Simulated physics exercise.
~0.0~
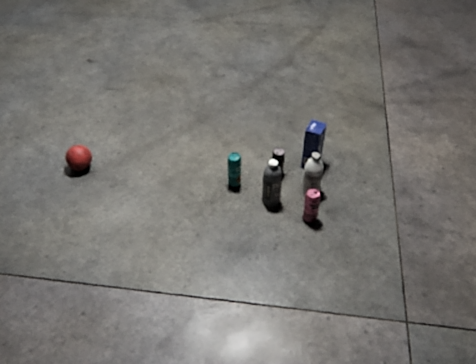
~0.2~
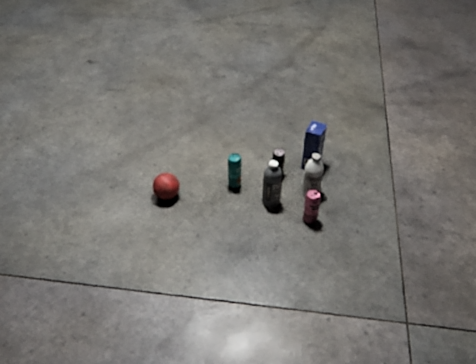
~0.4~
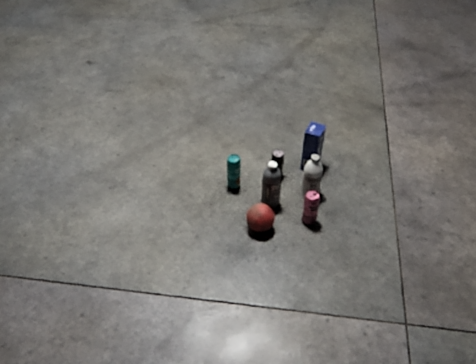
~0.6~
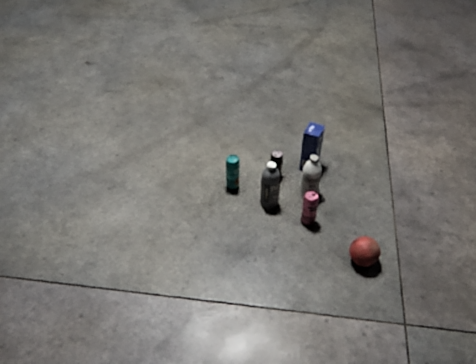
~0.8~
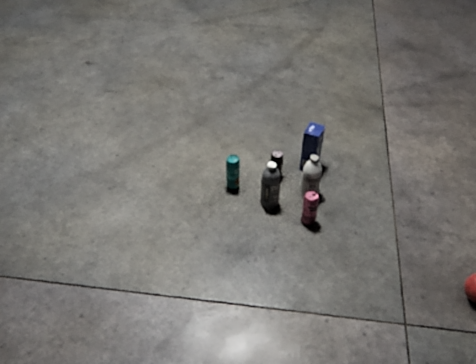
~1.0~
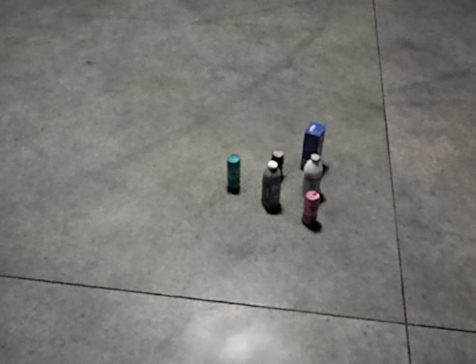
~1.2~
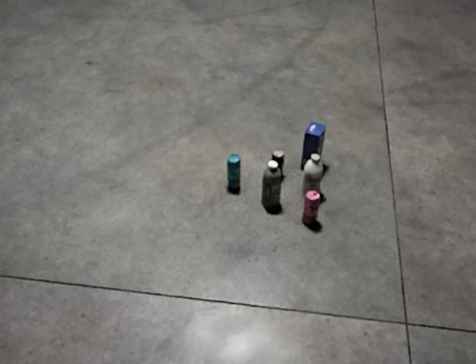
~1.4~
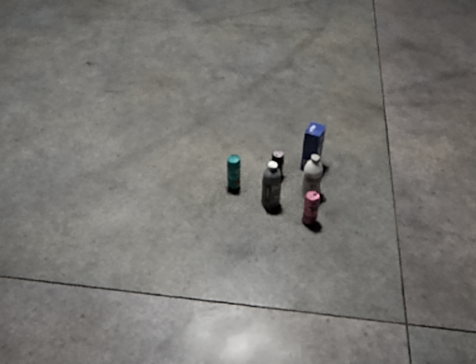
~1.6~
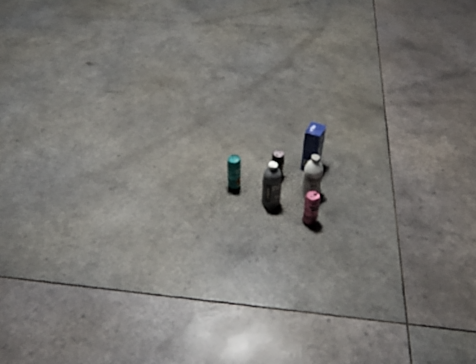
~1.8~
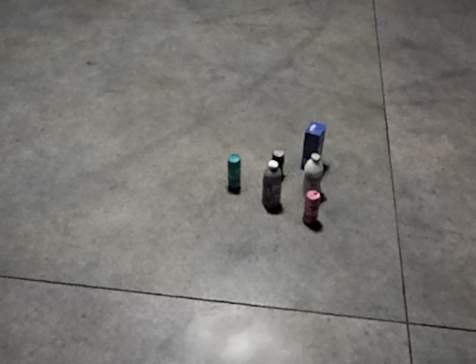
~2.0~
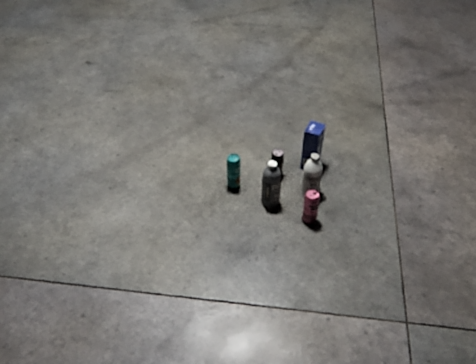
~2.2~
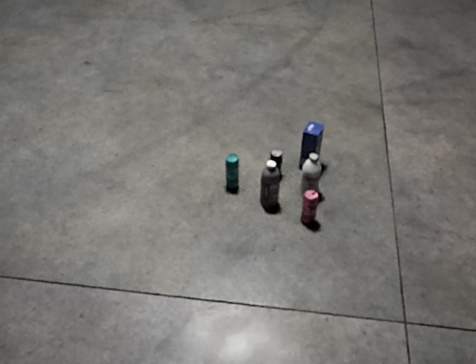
A blue carton stood with a small cluster of bottles and cans on a grey floor as a red ball rolled in from the left, passed in front of them and went out of view at the right, leaving them all standing.
